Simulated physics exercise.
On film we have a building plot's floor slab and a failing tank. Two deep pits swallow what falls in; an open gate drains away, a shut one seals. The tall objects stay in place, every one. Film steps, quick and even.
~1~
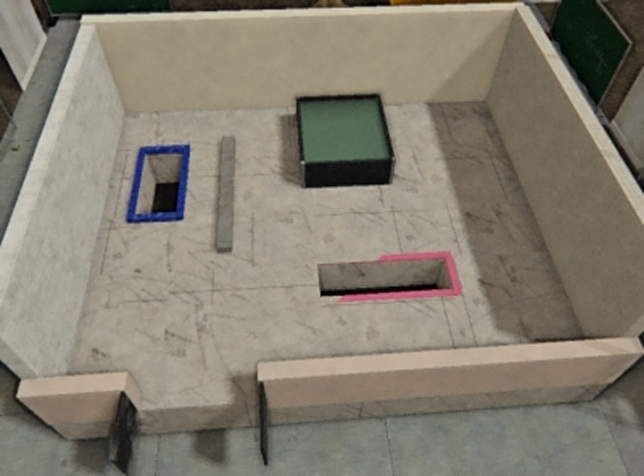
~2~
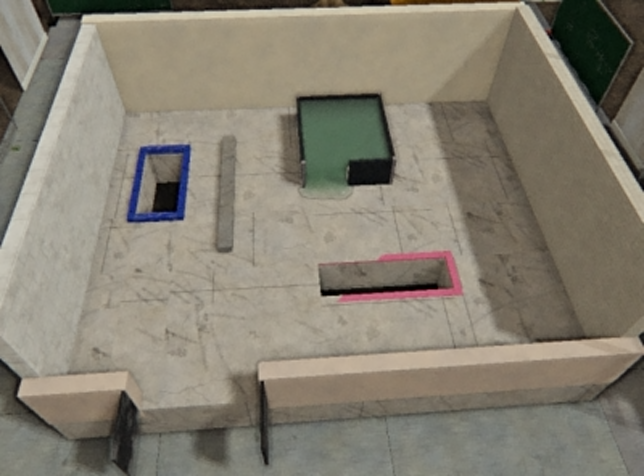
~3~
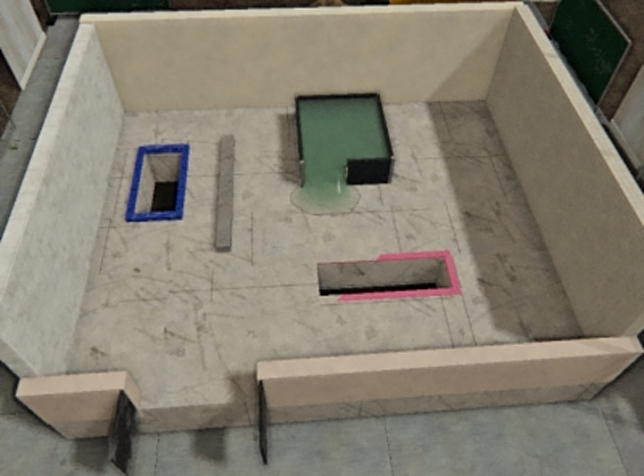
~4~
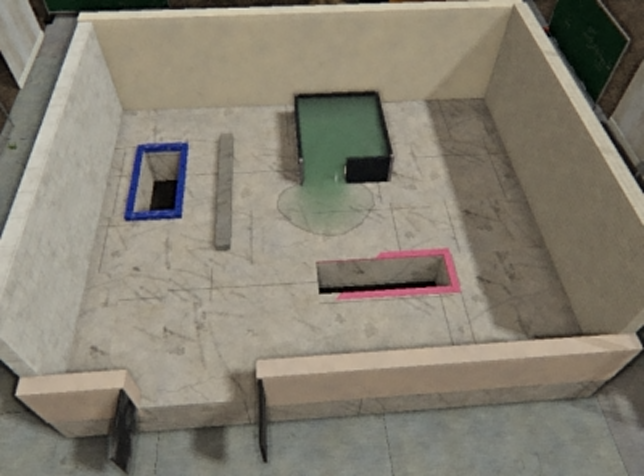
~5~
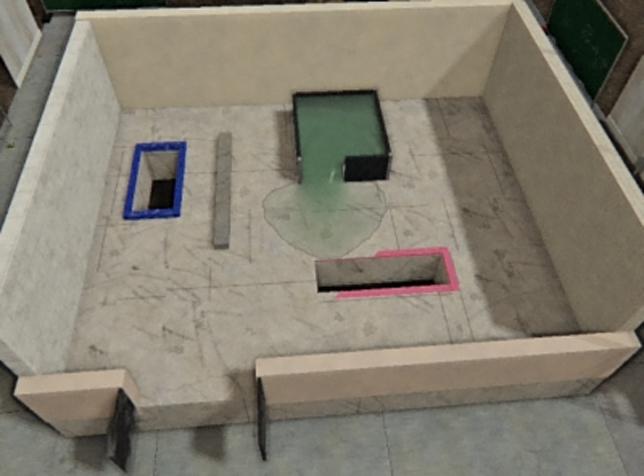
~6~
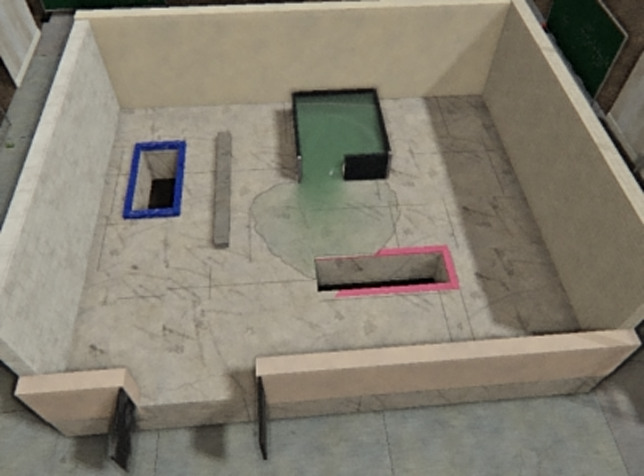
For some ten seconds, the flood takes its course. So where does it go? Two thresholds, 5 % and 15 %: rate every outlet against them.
Rating by outlet: Gate - above both, pink pit - above both, blue pit - below both.
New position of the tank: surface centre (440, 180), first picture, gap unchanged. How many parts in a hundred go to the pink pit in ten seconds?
Within ten seconds, 80 percent of the total ends up in the pink pit.
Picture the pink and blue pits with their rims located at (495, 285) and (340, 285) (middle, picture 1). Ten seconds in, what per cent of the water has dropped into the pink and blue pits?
My answer: Pink gets 14 percent, blue gets 20 percent.
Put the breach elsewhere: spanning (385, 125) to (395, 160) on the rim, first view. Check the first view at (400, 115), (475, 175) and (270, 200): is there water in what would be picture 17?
Spot by spot: Unaffected, then soaked through, then unaffected.
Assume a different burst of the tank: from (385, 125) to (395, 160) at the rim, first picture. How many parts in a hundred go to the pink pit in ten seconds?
In percent, pink takes 10.
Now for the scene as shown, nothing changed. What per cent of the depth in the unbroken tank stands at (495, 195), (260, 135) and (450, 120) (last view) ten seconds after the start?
Respectively 0, 0 and 0 per cent.
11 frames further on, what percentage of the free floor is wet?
My estimate is near 20 per cent.
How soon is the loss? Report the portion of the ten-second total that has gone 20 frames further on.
It comes to around 50 per cent.
A moment on, water covers 15 % of the floor; the gate 0 %, the pink pit 6 %, the blue pit 0 %.
Next, water covers 20 % of the floor; the gate 0 %, the pink pit 14 %, the blue pit 0 %.
Then, water covers 25 % of the floor; the gate 7 %, the pink pit 23 %, the blue pit 0 %.
Later, water covers 30 % of the floor; the gate 14 %, the pink pit 34 %, the blue pit 0 %.
In the end, water covers 30 % of the floor; the gate 21 %, the pink pit 42 %, the blue pit 0 %.
